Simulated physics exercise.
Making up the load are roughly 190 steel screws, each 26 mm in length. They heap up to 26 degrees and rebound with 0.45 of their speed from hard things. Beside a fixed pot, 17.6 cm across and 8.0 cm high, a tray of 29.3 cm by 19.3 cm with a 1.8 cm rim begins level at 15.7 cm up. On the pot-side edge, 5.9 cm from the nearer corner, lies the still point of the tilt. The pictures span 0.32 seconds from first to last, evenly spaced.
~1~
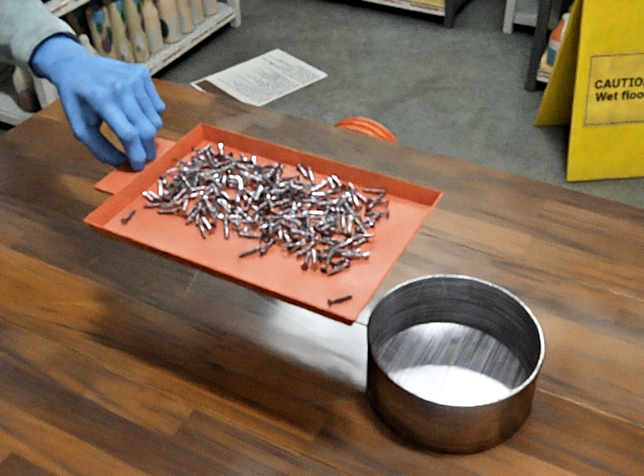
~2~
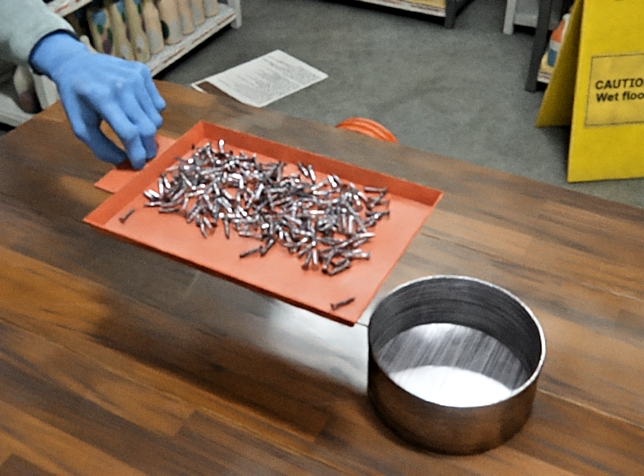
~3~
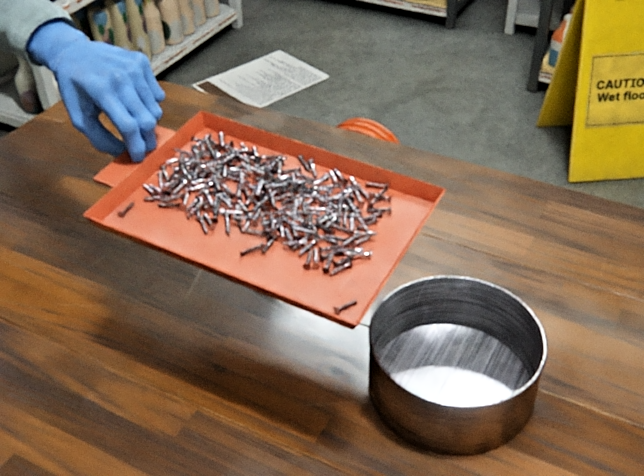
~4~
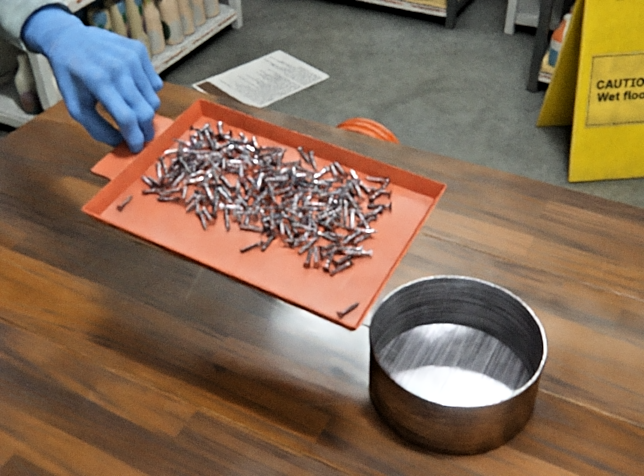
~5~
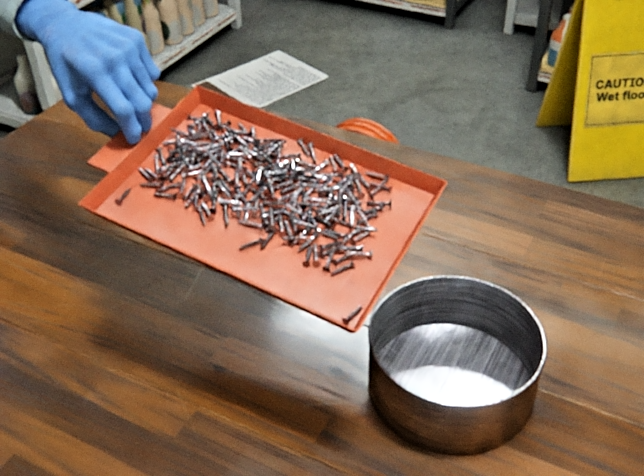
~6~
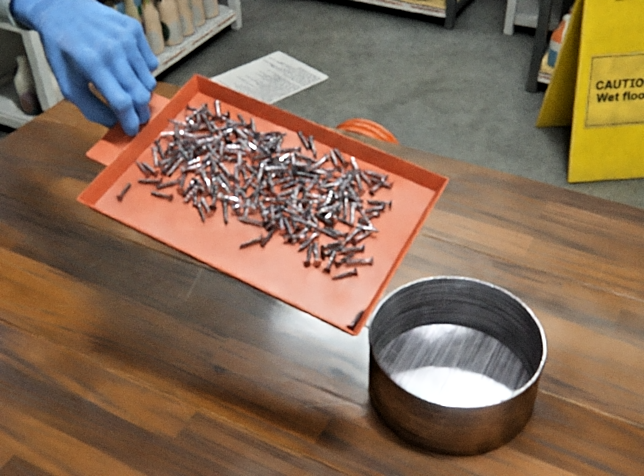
A shallow orange-red tray heaped with small silvery screws is held above a dark wood-grained table, seen from a steady, raised view in a room with grey flooring. A blue-gloved hand grips its tab at upper left, a round steel pot stands at right, and shelves, a paper sheet and a yellow caution sign sit behind. The hand gradually raises the tray's far left side, slanting it towards the pot.
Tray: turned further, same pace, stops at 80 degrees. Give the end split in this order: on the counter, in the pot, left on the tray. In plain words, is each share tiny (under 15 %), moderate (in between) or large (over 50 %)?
Counter: It will come to more than a half. Pot: It will come to a low fraction. Tray: It will come to a low fraction.
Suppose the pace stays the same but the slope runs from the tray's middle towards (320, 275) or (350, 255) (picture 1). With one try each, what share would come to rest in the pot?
25 and 85 %.
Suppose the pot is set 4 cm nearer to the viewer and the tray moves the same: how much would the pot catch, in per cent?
Share in pot: Approx. 35 %.
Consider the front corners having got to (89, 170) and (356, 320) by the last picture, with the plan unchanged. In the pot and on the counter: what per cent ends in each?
Pot: 65, counter: 35.
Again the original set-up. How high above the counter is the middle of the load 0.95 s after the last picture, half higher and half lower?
About 14 centimetres.
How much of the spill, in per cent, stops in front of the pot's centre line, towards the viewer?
Near 100 in a hundred.
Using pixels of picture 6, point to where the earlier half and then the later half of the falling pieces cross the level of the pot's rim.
First half close to (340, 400), second half close to (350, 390).
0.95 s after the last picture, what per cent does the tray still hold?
About 55%.
Then, 0.57 s after the last picture, tilt 45 degrees; the tray holds 100 %, the pot 0 %.
Then, 0.95 s after the last picture, tilt 66 degrees; the tray holds 55 %, the pot 0 %.
Then, 1.42 s after the last picture, tilt 80 degrees; the tray holds 0 %, the pot 5 %.
In the end, counter 95 %, pot 5 %, tray 0 %.
